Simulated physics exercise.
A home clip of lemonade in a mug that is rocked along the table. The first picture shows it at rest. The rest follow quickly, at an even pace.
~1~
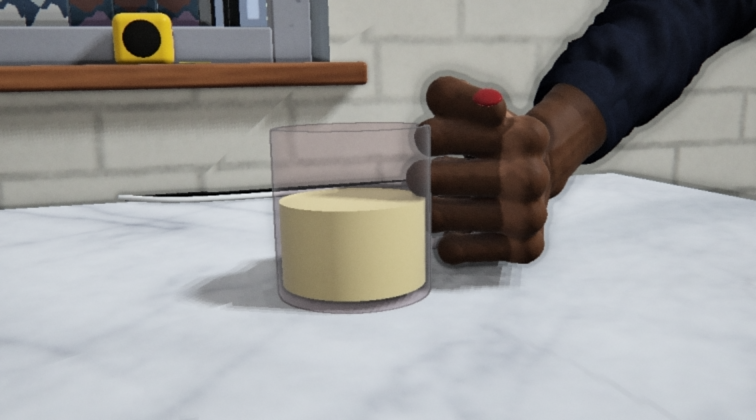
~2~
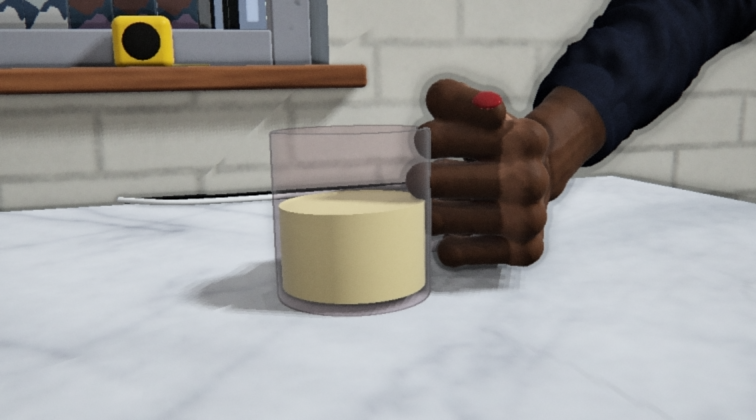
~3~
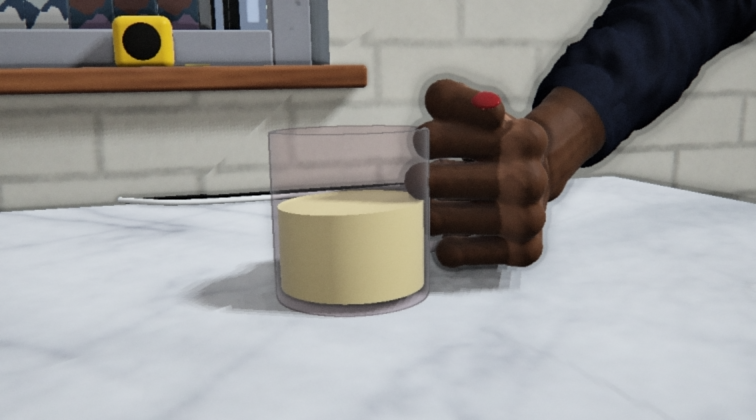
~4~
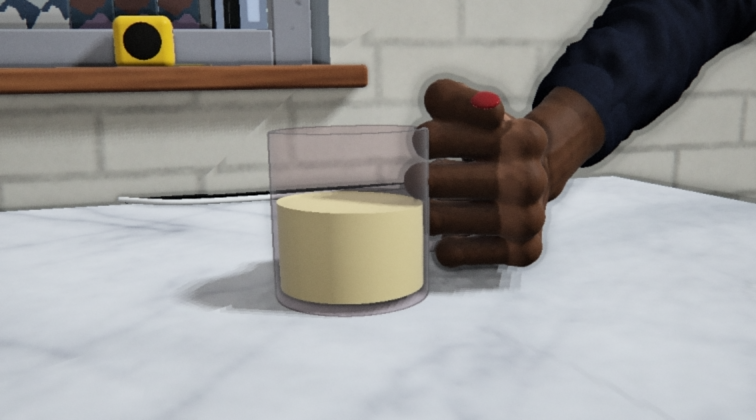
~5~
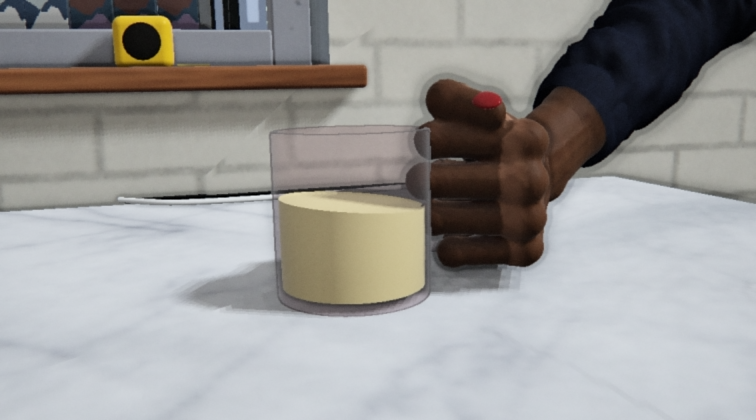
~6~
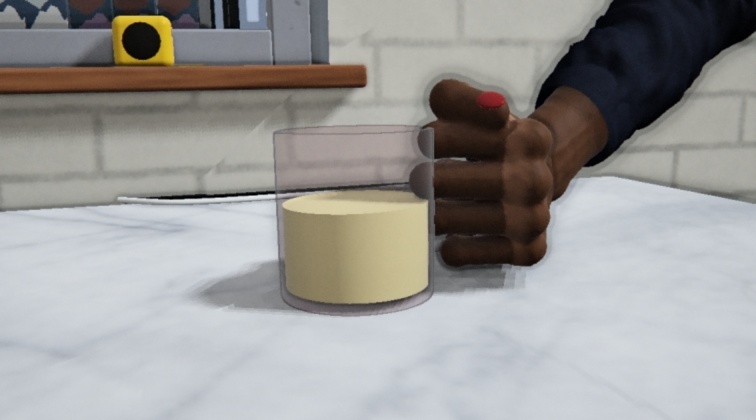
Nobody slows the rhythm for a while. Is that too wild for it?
At that beat the mug holds.
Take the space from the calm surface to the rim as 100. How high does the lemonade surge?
I make it 30 per cent.
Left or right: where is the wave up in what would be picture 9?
On the left.
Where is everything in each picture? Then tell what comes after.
In the first frame, mug (352, 205) about half full; at rest.
In the second frame, mug about half full, surface at (352, 204); surface about level.
In the third frame, mug (350, 208) about half full; surface about level.
In the fourth frame, mug about half full, surface at (351, 204); surface about level.
In the fifth frame, mug (352, 207) about half full; surface a little higher on the left.
In the sixth frame, mug about half full, surface at (355, 204); surface about level.
A moment on, the highest wave so far stays far below the rim.
Further on, the highest wave so far climbs under half way to the rim.
When it is over, the highest wave so far climbs under half way to the rim; nothing has left it.
